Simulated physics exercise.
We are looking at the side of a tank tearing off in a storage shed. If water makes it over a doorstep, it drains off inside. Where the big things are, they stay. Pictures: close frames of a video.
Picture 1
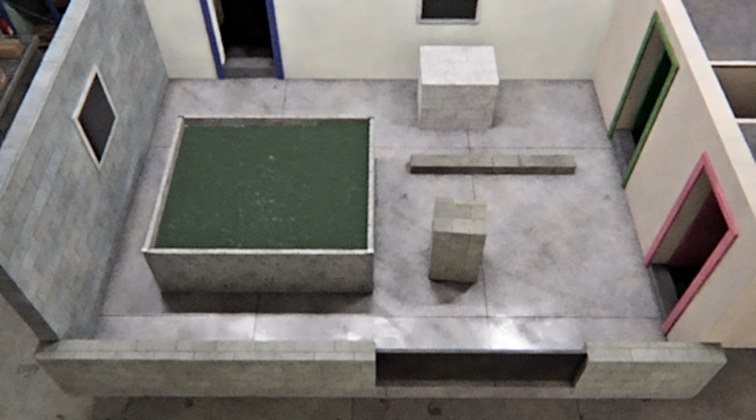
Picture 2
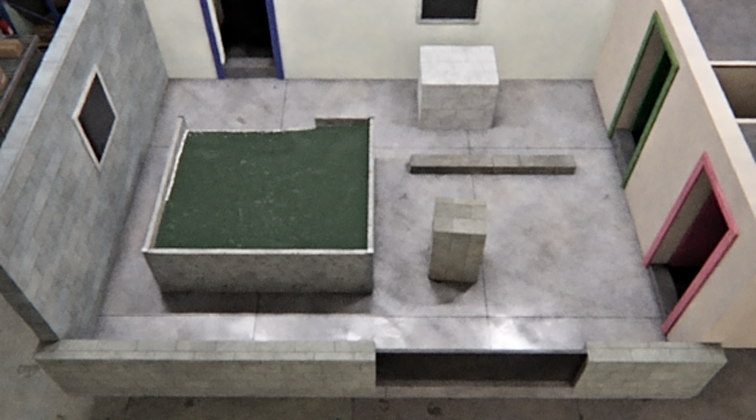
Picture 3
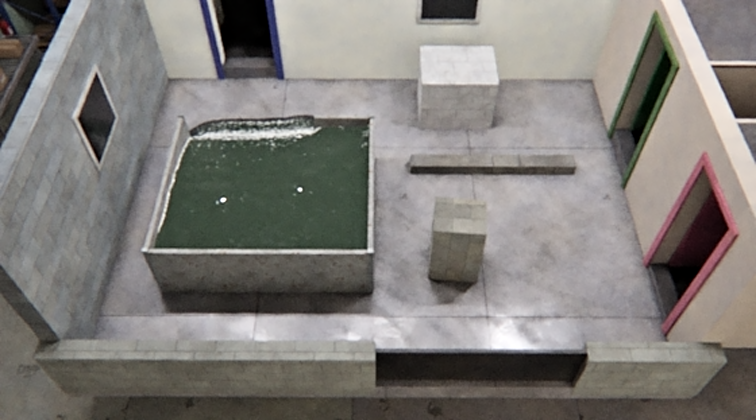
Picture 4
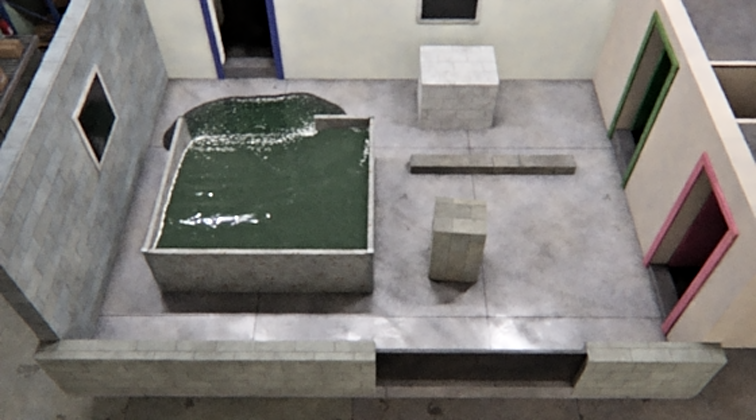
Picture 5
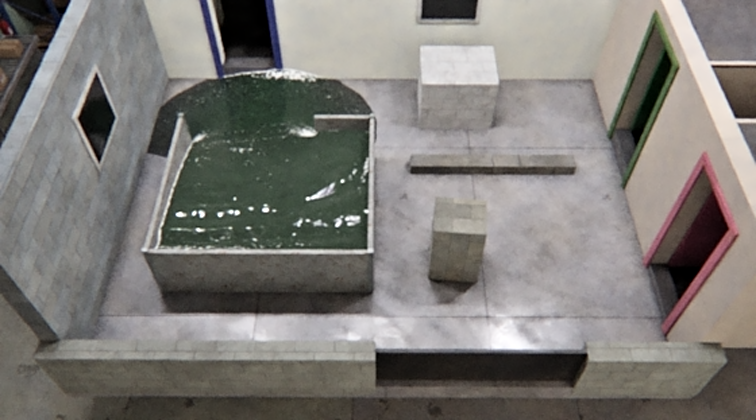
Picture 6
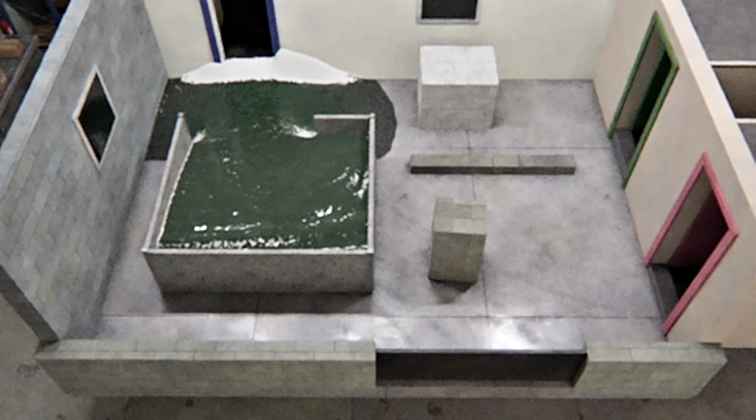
Dark green water in an open tank poured out through a gap in its far side, spread across the grey floor behind it, and reached the back wall by the blue doorway, foaming white there.
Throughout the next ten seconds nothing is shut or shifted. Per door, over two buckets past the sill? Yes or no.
Blue door yes, pink door yes, green door no.
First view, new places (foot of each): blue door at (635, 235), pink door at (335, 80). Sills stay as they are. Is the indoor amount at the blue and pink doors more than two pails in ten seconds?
Well, the blue door comes up short, but the pink door tops the limit.
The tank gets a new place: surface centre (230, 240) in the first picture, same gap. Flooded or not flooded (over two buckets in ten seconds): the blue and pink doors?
The blue door exceeds the threshold, and the pink door exceeds the threshold.
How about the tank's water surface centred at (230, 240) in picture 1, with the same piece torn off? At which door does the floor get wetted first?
My pick is the blue one.
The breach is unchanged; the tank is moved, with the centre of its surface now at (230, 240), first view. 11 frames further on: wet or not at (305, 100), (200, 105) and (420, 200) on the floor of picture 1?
I'd say swamped for the first, swamped for the second and still dry for the third.
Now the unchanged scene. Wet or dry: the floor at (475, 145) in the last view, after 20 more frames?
By then I'd expect it to be inundated.
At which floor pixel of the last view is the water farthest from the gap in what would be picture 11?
By then the tip should be at about (473, 83).
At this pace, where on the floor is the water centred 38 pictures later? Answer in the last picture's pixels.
I'd say near (335, 191).
A moment on, water covers 20 % of the floor; the blue door far over two buckets in, the pink door not reached, the green door not reached.
Next, water covers 35 % of the floor; the blue door far over two buckets in, the pink door not reached, the green door not reached.
Then, water covers 60 % of the floor; the blue door far over two buckets in, the pink door not reached, the green door wet at the sill, nothing in.
Later, water covers 95 % of the floor; the blue door far over two buckets in, the pink door wet at the sill, nothing in, the green door wet at the sill, nothing in.
In the end, water covers 100 % of the floor; the blue door far over two buckets in, the pink door far over two buckets in, the green door wet at the sill, nothing in.
